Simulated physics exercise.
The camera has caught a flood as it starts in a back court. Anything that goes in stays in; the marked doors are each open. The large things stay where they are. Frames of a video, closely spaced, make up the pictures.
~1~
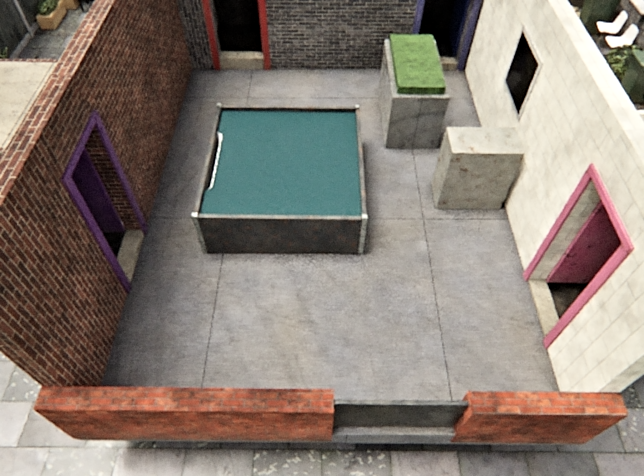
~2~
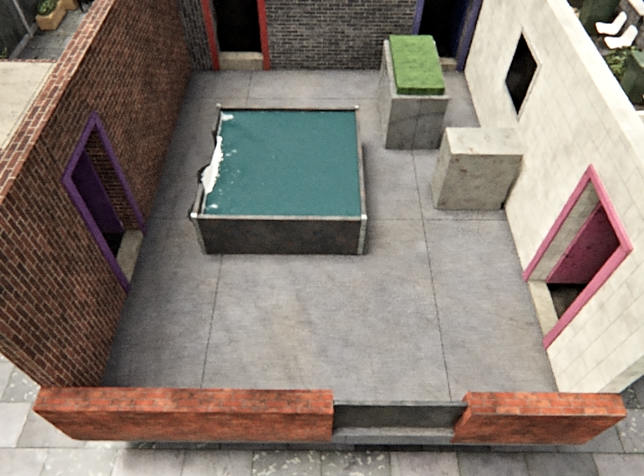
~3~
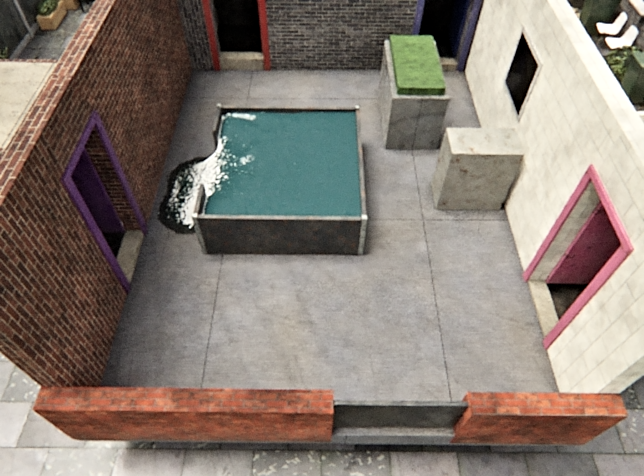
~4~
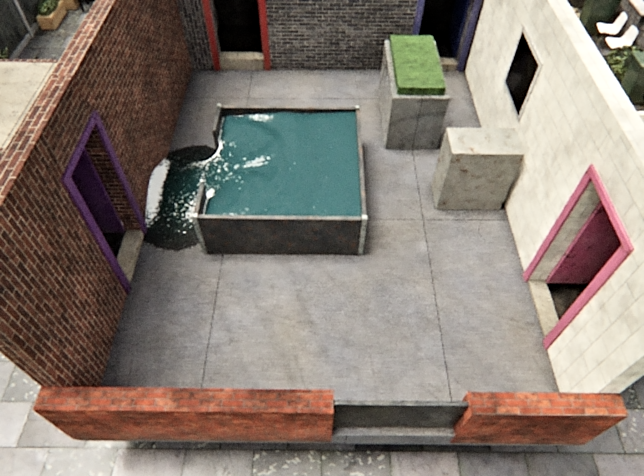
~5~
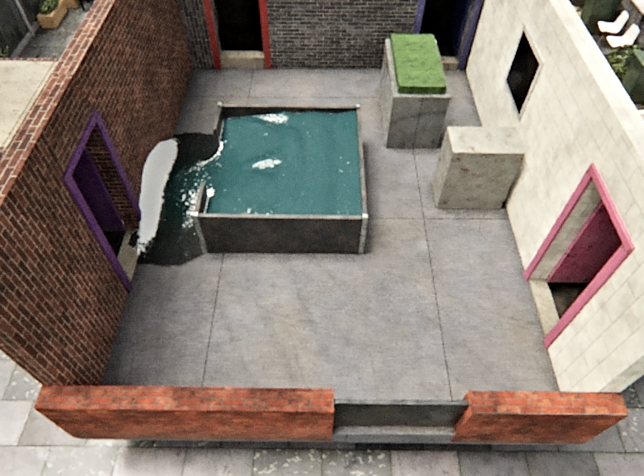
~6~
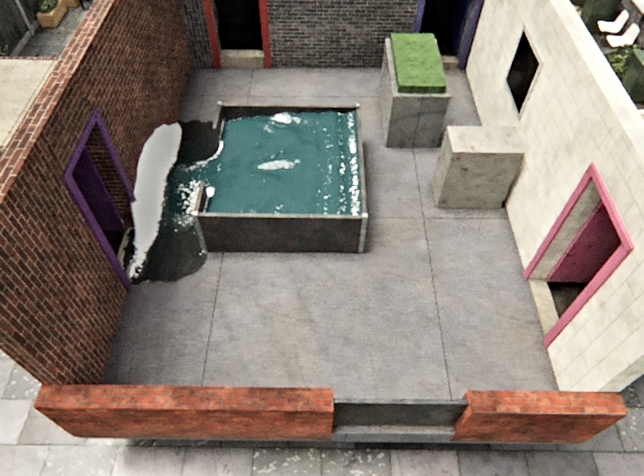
In a walled back court, water pours from a tank's left side and spreads across the paving to the brick wall.
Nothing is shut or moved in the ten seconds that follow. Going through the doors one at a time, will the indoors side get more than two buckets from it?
As I see it, the blue door respects the limit for sure. The pink door breaks the limit for sure. The red door respects the limit for sure. The purple door breaks the limit for sure.
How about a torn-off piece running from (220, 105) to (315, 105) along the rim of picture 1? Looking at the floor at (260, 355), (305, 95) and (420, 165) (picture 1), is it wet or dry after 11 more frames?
Result, in sequence: Spared by the spill, sodden, spared by the spill.
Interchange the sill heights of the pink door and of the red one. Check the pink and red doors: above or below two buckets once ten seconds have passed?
The pink door stays within it and the red door overflows the limit.
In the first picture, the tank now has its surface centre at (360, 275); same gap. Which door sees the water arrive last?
My answer: The blue one.
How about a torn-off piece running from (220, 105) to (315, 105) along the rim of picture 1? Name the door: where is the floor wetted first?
The red door.
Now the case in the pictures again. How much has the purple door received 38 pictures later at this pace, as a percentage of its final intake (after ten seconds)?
My estimate is close to 100 per cent.
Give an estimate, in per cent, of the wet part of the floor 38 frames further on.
It should be close to 95 %.
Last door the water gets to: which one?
I'd go with the pink-painted one.
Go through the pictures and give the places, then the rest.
Still water in the open tank at (285, 160), in the first frame.
Water pours out at (216, 183) and has run to a hidden place, in the second frame.
The front is at (166, 219), out from the gap at (216, 183), in the third frame.
The front is at (146, 234), out from the gap at (217, 184), in the fourth frame.
Water pours out at (217, 182) and has run to (139, 259), in the fifth frame.
Water pours out at (217, 181) and has run to (132, 279), in the sixth frame.
A moment on, water covers 25 % of the floor; the blue door not reached, the pink door not reached, the red door not reached, the purple door under two buckets in.
Next, water covers 40 % of the floor; the blue door not reached, the pink door not reached, the red door wet at the sill, nothing in, the purple door over two buckets in.
Then, water covers 60 % of the floor; the blue door wet at the sill, nothing in, the pink door not reached, the red door under two buckets in, the purple door over two buckets in.
Later, water covers 95 % of the floor; the blue door under two buckets in, the pink door over two buckets in, the red door under two buckets in, the purple door over two buckets in.
In the end, water covers 100 % of the floor; the blue door under two buckets in, the pink door far over two buckets in, the red door under two buckets in, the purple door over two buckets in.
